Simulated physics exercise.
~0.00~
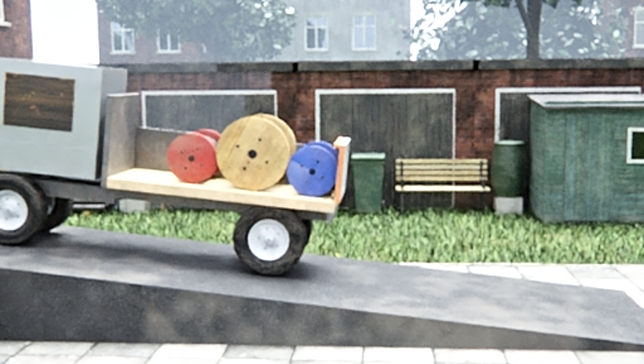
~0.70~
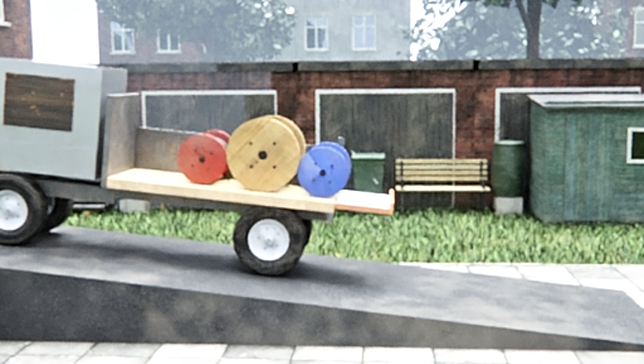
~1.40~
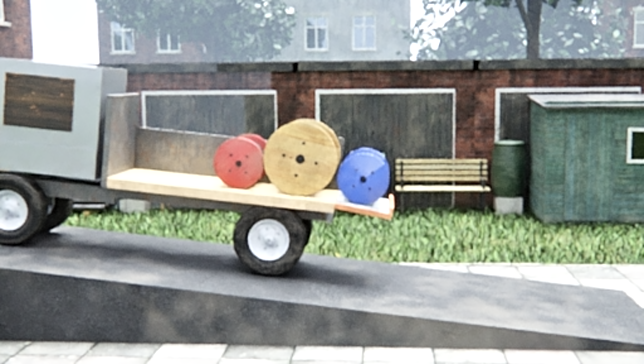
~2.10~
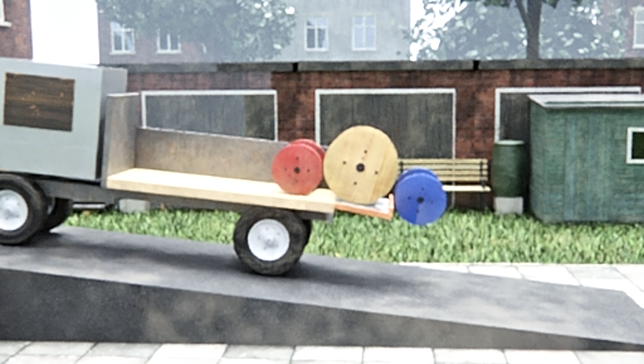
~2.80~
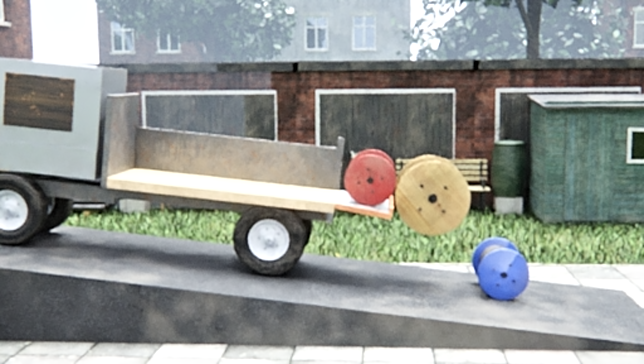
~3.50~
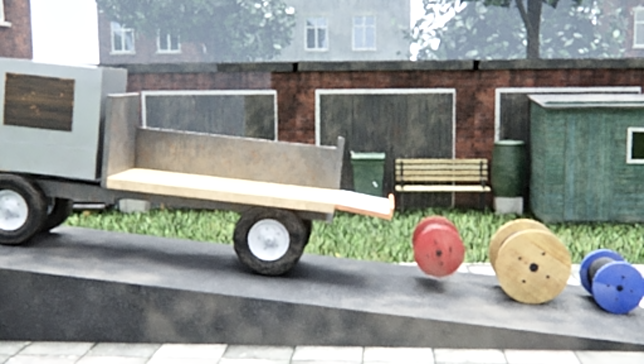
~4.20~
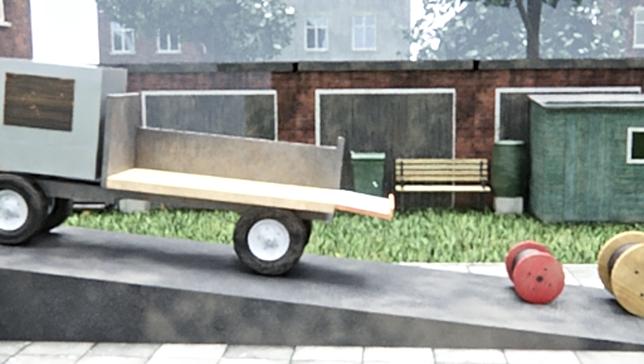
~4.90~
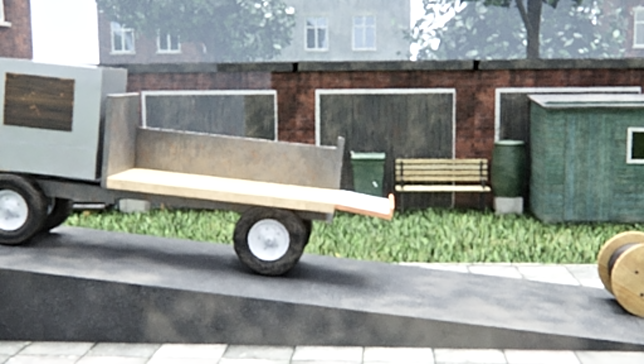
Three cable reels, a red one, a larger wooden-coloured one and a blue one, sit in a row on the flat bed of a grey pick-up, seen from the side on a ramp sloping down to the right. Behind are grass, a brick wall, a bench and a green shed. The tailgate drops open, and the reels roll right towards it. The blue reel goes off the end first, followed by the wooden one and then the red. They land on the slope and roll away rightwards. Blue leaves view first, then red, with the wooden reel still partly visible at the right edge beyond the empty bed.
